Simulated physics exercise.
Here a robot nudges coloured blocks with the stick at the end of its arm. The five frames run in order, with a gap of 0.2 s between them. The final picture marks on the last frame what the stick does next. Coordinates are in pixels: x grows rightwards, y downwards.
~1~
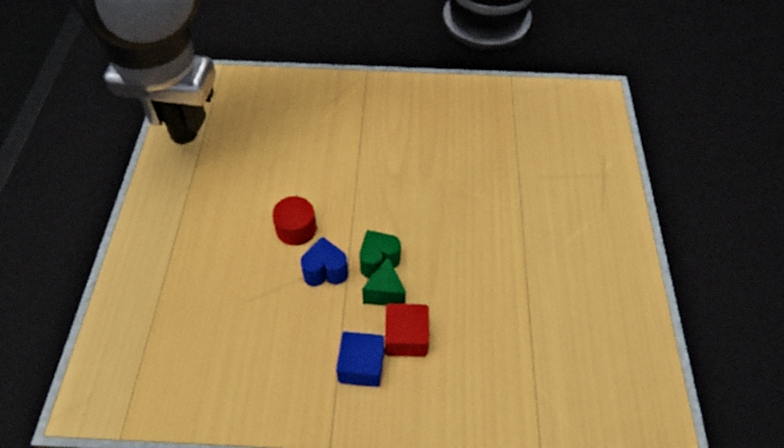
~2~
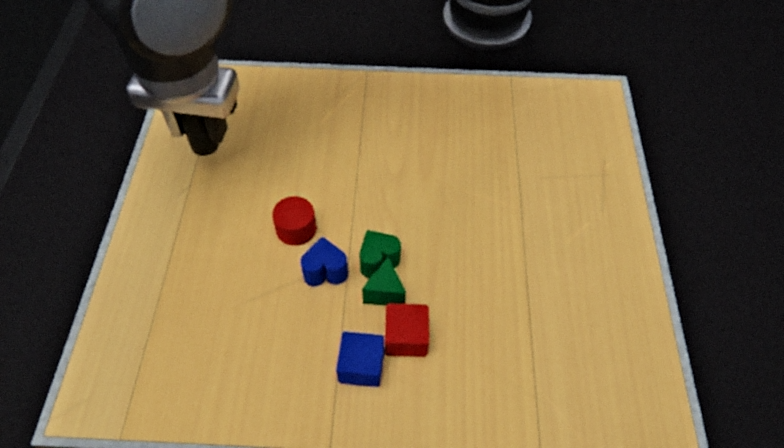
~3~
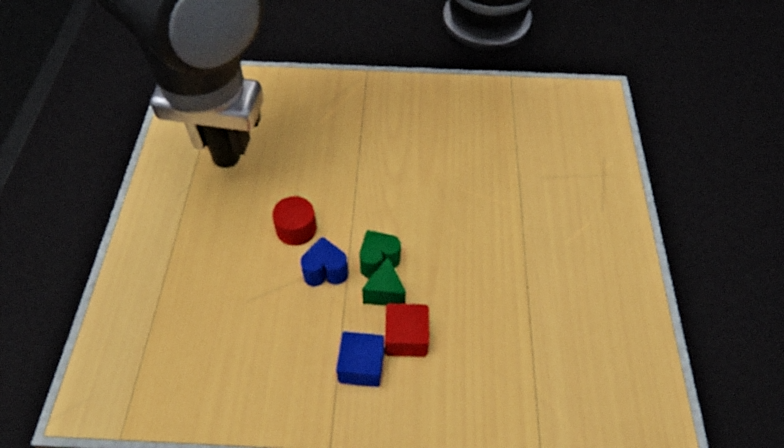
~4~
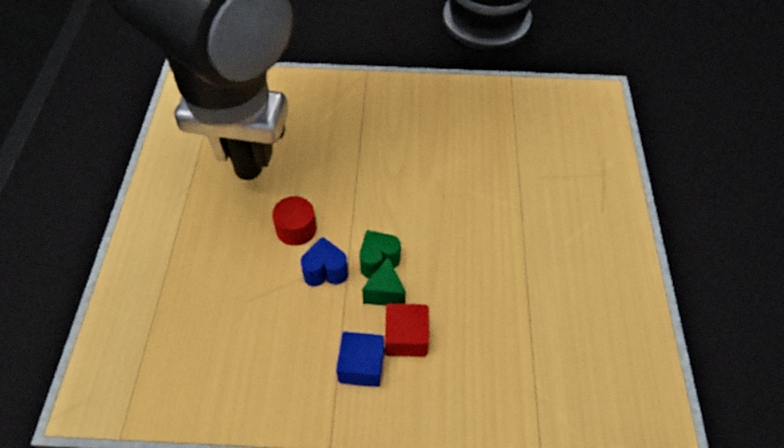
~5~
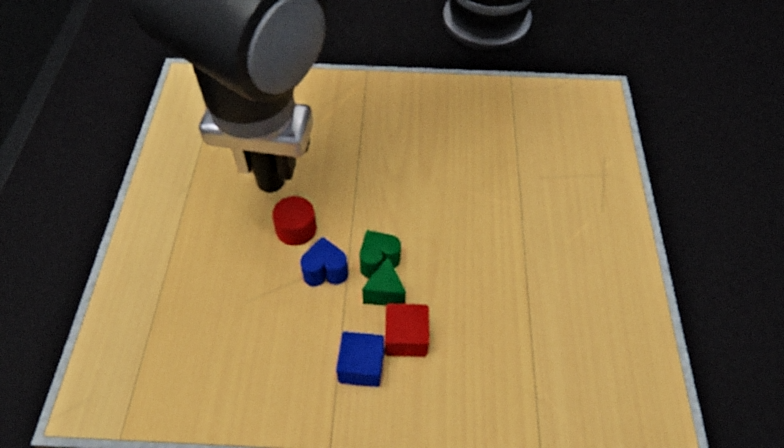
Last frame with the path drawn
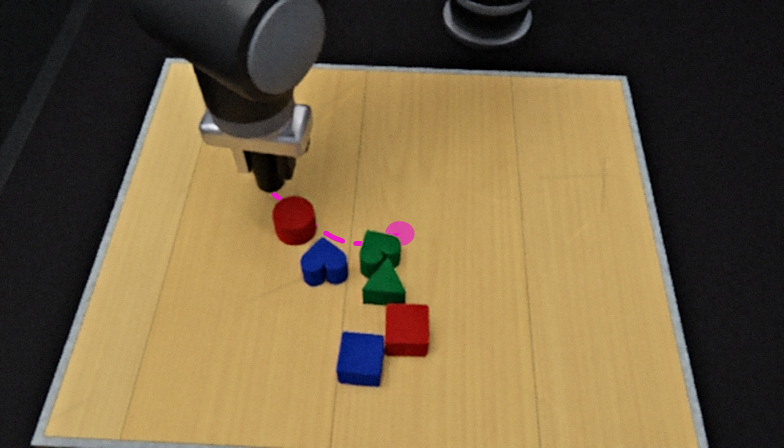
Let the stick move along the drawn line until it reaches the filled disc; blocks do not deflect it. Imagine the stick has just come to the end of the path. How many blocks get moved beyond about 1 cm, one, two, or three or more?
Total: Three-plus.
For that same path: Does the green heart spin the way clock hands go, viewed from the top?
I expect so.
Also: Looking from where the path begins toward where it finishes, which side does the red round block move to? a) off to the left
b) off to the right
Letter b.
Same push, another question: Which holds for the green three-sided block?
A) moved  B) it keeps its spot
That would be B.
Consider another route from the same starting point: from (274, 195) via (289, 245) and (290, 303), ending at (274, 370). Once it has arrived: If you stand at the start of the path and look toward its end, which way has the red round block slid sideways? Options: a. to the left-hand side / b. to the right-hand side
a (to the left-hand side)
Drawn move, from (274, 195) through (309, 221) and (351, 243) to (400, 233).
The first path, step by step. One third of the way, stick (308, 210); red round block (307, 235); blue heart (328, 262).
Two thirds of the way, stick (351, 232); red round block (315, 250); blue heart (335, 279).
At the end, stick (400, 222); red round block (315, 250); blue heart (335, 279); green heart (395, 249), turned 55° clockwise; green three-sided block still.
